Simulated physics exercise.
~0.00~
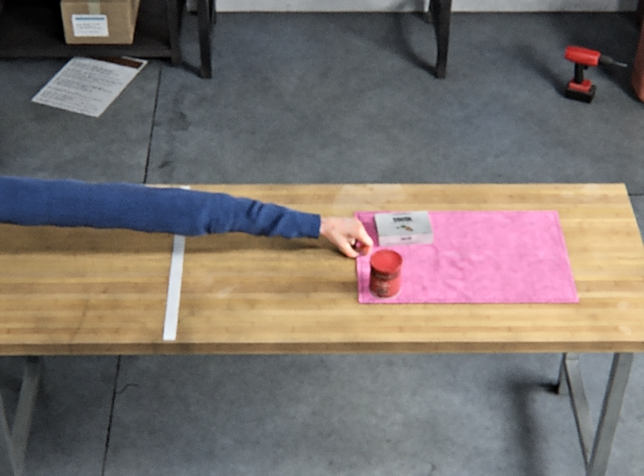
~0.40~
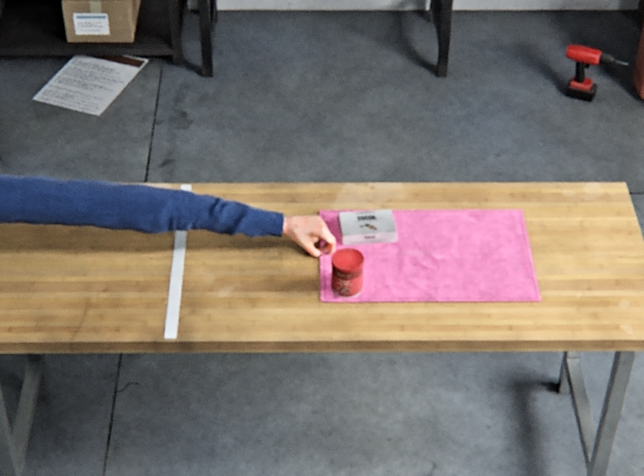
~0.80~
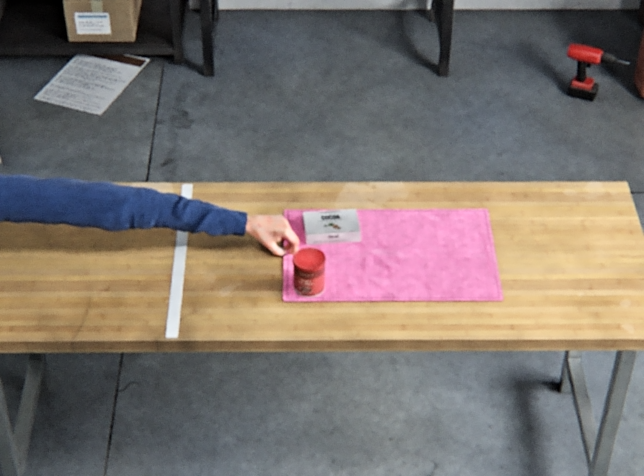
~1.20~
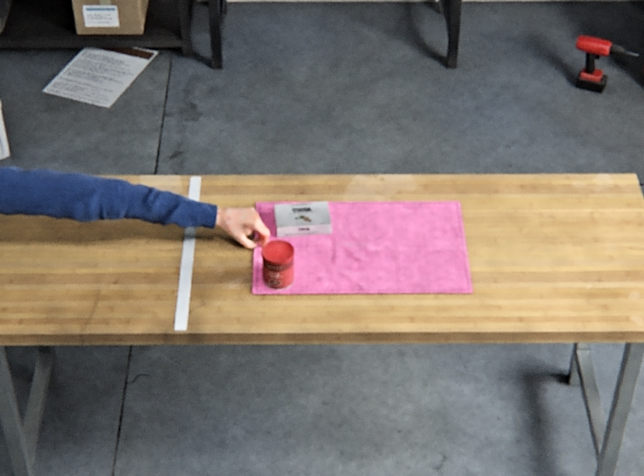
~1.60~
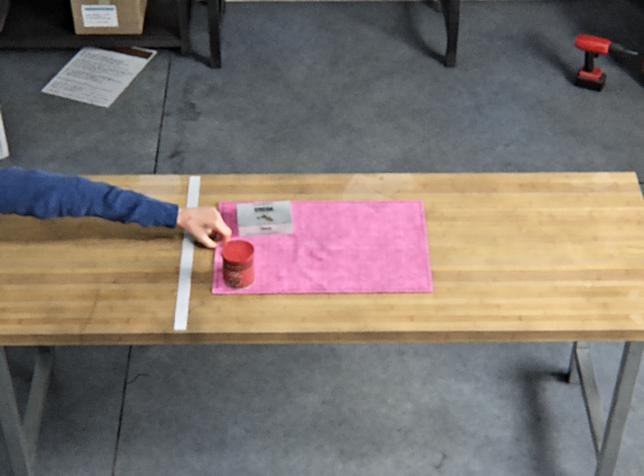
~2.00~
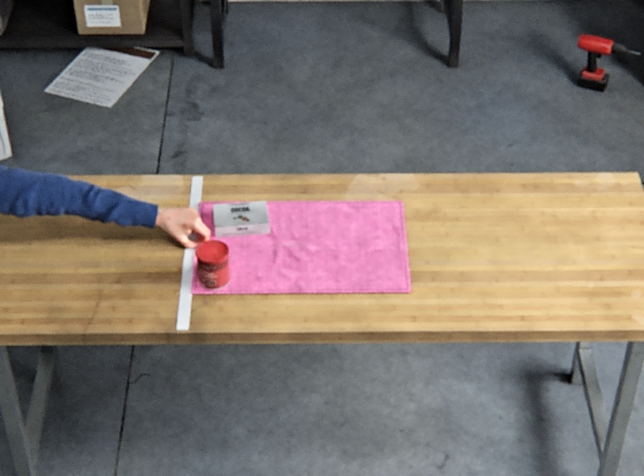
On a workbench, a hand drags a pink cloth carrying a red tin and white packet left to the tape.
